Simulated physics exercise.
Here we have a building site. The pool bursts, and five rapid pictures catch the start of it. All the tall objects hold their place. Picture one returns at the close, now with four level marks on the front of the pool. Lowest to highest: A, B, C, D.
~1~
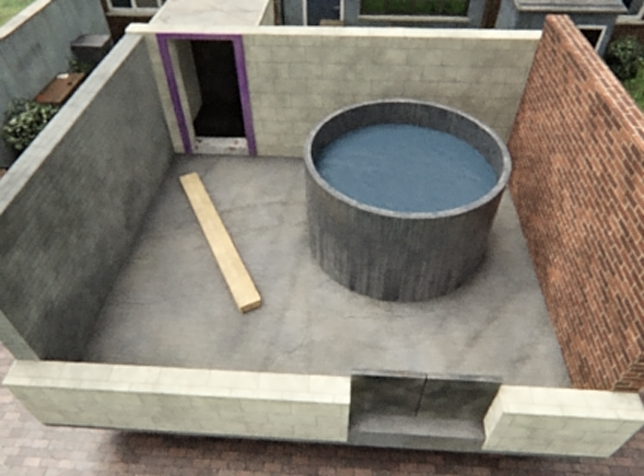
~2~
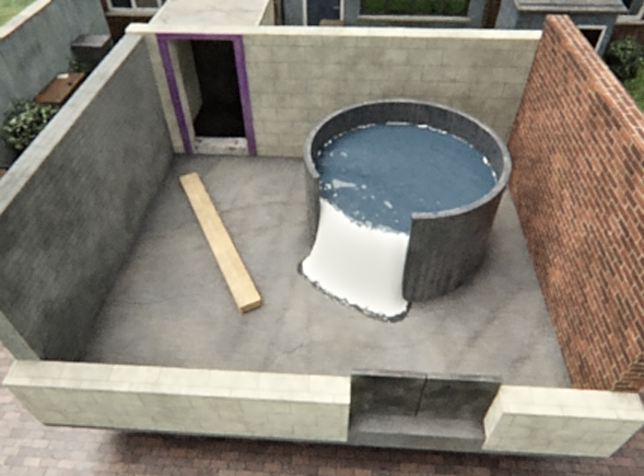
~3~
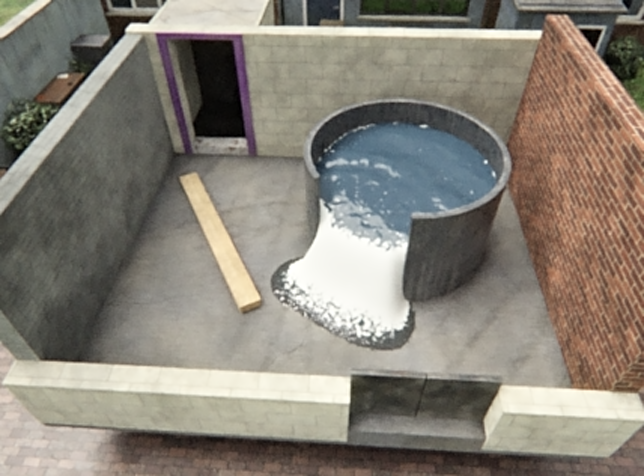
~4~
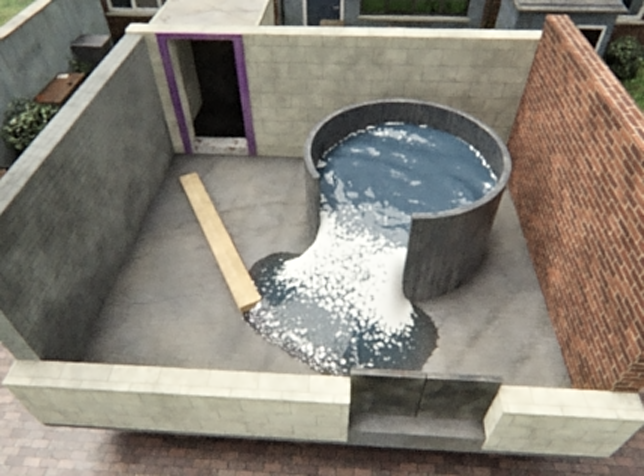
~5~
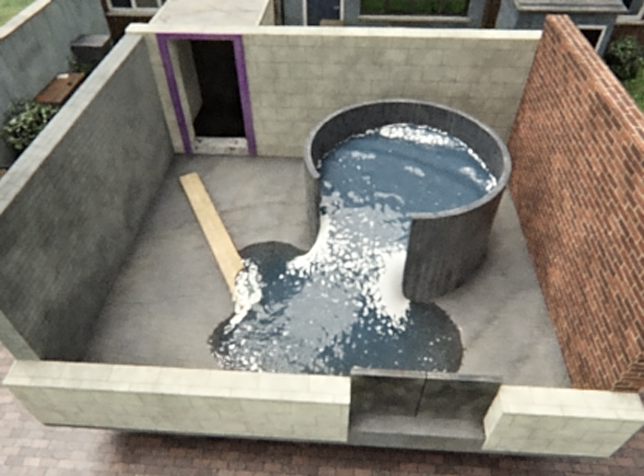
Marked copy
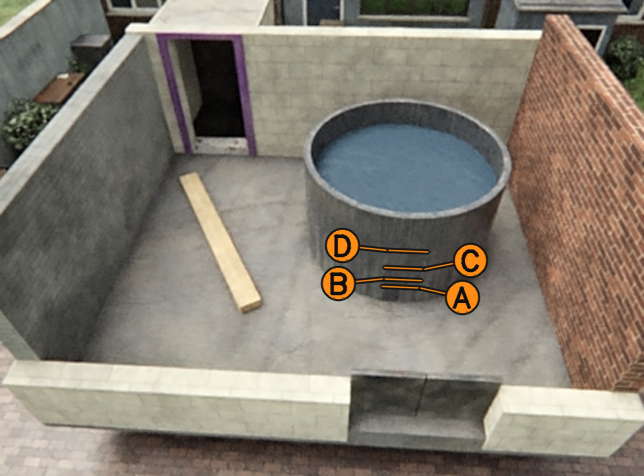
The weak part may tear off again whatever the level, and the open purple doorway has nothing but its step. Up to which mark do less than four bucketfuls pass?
Level C just does it.
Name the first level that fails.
D.
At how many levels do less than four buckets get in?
Three of the four.
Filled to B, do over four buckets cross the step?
No, not at all.
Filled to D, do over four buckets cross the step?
Yes, that goes wrong.
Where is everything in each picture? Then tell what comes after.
The first picture shows water in the pool at rest, its middle at (402, 173); foot of the purple doorway at (221, 154); shut gate at (424, 379).
The second picture shows front seen at (308, 260), 2 % of the ground wet.
The third picture shows front seen at (292, 266), 6 % of the ground wet.
The fourth picture shows front seen at (257, 273), 13 % of the ground wet.
The fifth picture shows front seen at (237, 316), 22 % of the ground wet.
On the marked copy, A at (401, 287); B at (402, 279); C at (404, 268); D at (407, 251); from the bottom up A, B, C, D.
Choosing A, nothing gets over.
Choosing B, a splash gets over, under a bucket.
Choosing C, a bucket or two gets in.
Choosing D, some 15 bucketfuls get in.
